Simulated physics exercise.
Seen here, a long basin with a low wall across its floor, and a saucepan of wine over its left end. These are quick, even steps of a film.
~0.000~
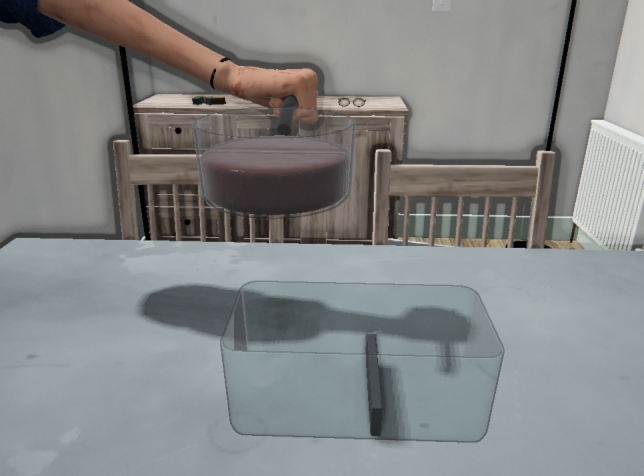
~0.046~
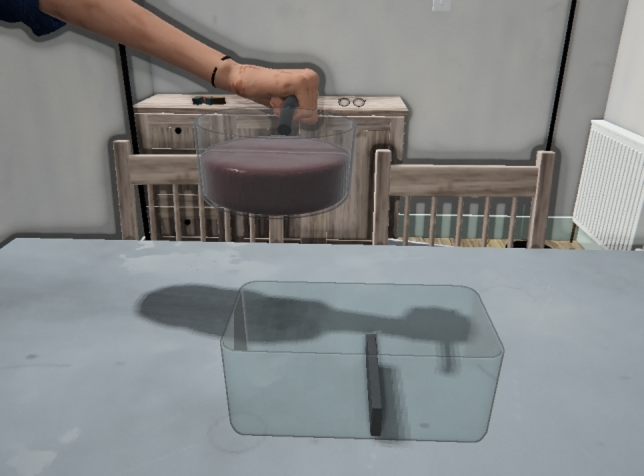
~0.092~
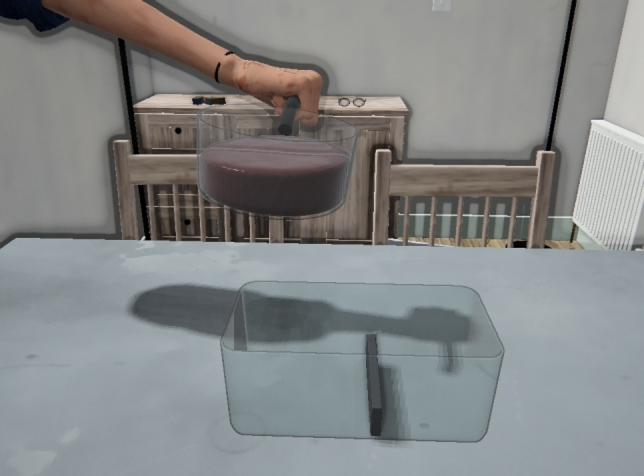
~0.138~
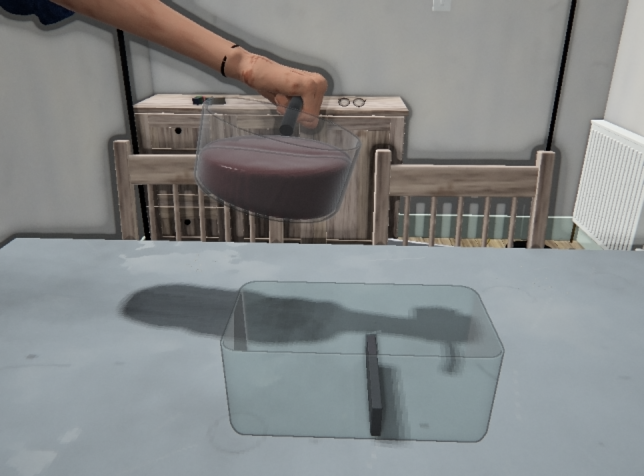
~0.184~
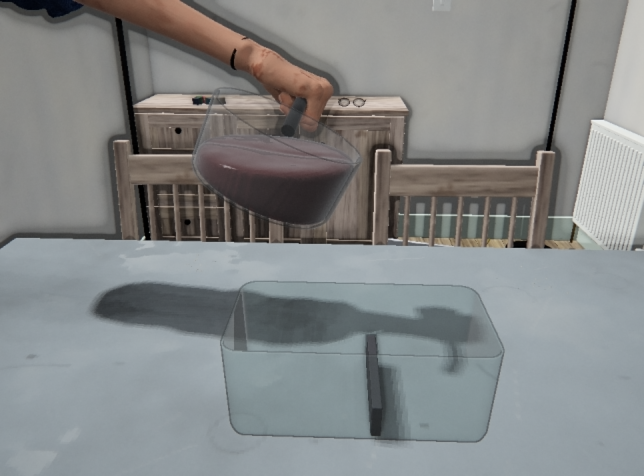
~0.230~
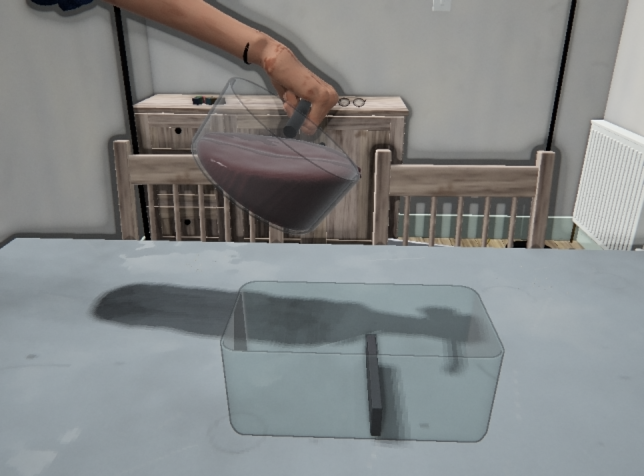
In a grey-walled room with wooden chairs, a cabinet and a white radiator behind, a still camera looks across a pale blue-grey table. A clear rectangular basin with a low dark wall across its floor sits on it, and a hand from the upper left holds a clear saucepan of dark red wine above. The hand tilts the saucepan steadily rightward, lowering its right rim as the wine shifts inside.
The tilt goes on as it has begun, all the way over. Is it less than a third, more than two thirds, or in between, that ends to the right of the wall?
It comes to from a third to two thirds.
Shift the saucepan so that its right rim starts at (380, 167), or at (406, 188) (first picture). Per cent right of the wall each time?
In turn 55 and 70 in a hundred.
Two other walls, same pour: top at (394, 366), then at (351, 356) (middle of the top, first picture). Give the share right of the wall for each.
In turn 30 and 75 in a hundred.
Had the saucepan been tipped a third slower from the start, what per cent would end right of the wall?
Near 60 %.
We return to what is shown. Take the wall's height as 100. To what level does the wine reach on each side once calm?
Some 40 per cent left and 50 right.
A moment on, the saucepan is tipped right over and 22 per cent is still to pour, 0 is left of the wall and 18 right of it.
Next, the saucepan is tipped right over and 5 per cent is still to pour, 27 is left of the wall and 55 right of it.
Then the saucepan is tipped right over and 0 per cent is still to pour, 43 is left of the wall and 47 right of it.
Later the saucepan is tipped right over and 0 per cent is still to pour, 50 is left of the wall and 46 right of it.
At rest 51 per cent lies left of the wall, 45 right of it and 4 outside.
